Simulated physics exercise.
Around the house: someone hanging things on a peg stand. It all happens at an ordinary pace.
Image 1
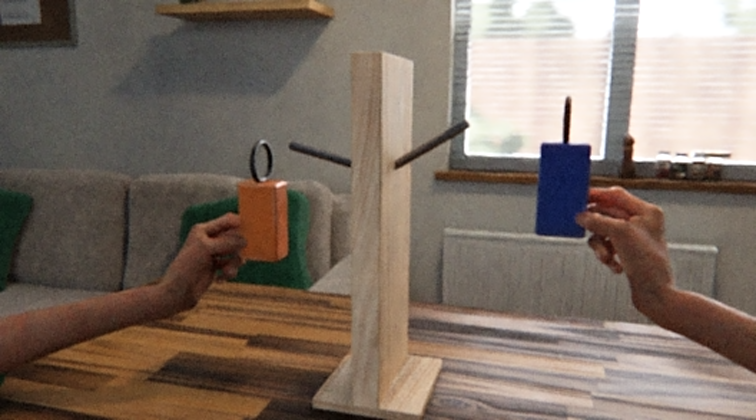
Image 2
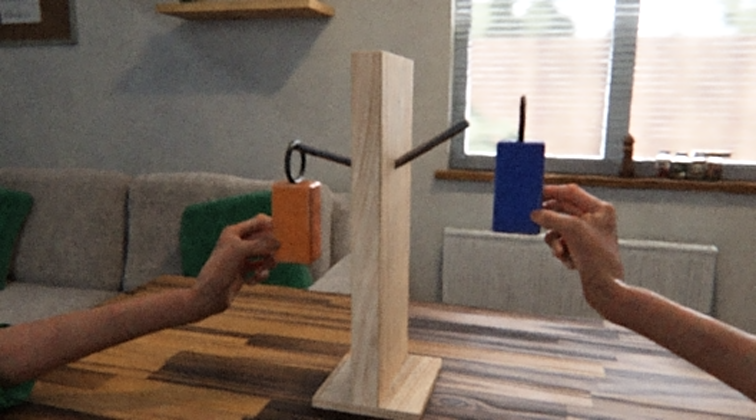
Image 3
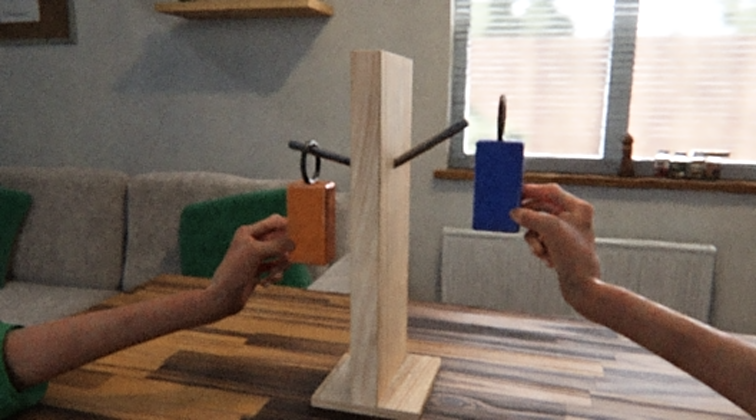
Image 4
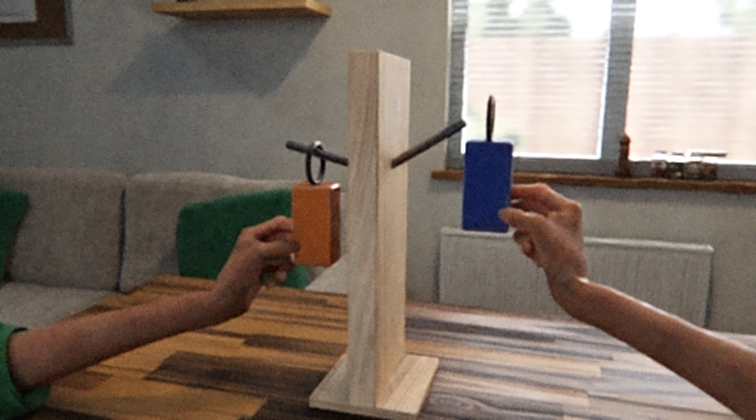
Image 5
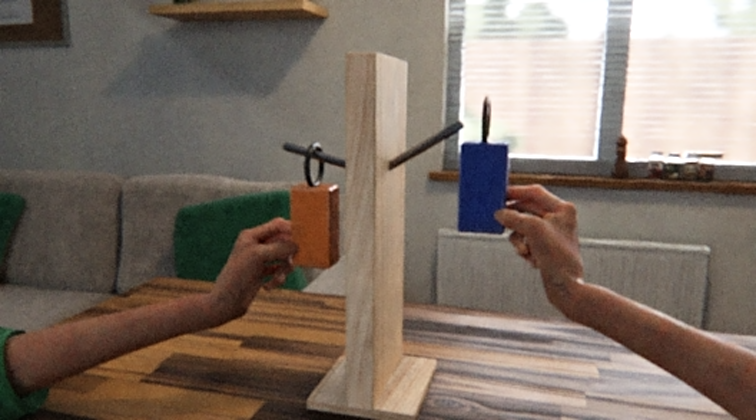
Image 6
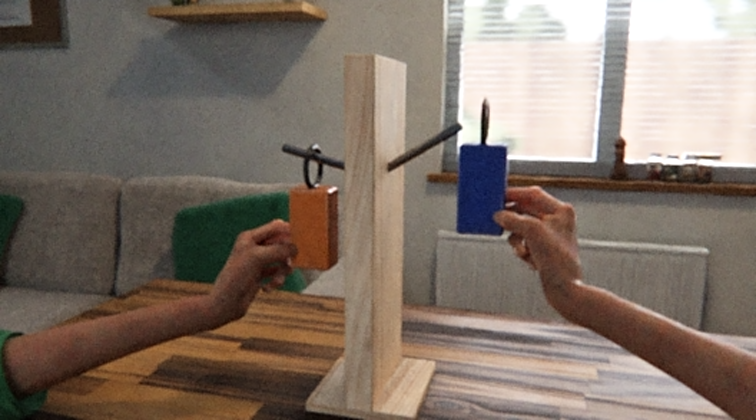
Two hands move an orange pouch and a blue pouch inward toward a peg stand.
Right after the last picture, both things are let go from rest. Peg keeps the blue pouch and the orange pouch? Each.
Answer - blue pouch: No; orange pouch: Yes.
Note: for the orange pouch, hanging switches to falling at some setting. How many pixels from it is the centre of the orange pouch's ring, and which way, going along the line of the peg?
Move it 28 pixels left.
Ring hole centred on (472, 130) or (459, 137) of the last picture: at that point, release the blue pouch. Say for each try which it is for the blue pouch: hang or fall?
Well, first it tumbles away, and next it keeps its place.
Then, 0.16 s past the last view, blue pouch in the air near (481, 224); orange pouch at rest near (314, 208).
Then, 0.22 s past the last view, blue pouch in the air near (478, 293); orange pouch at rest near (314, 208).
Finally, the blue pouch drops to the table, near (476, 347); the orange pouch remains hooked, near (314, 208).
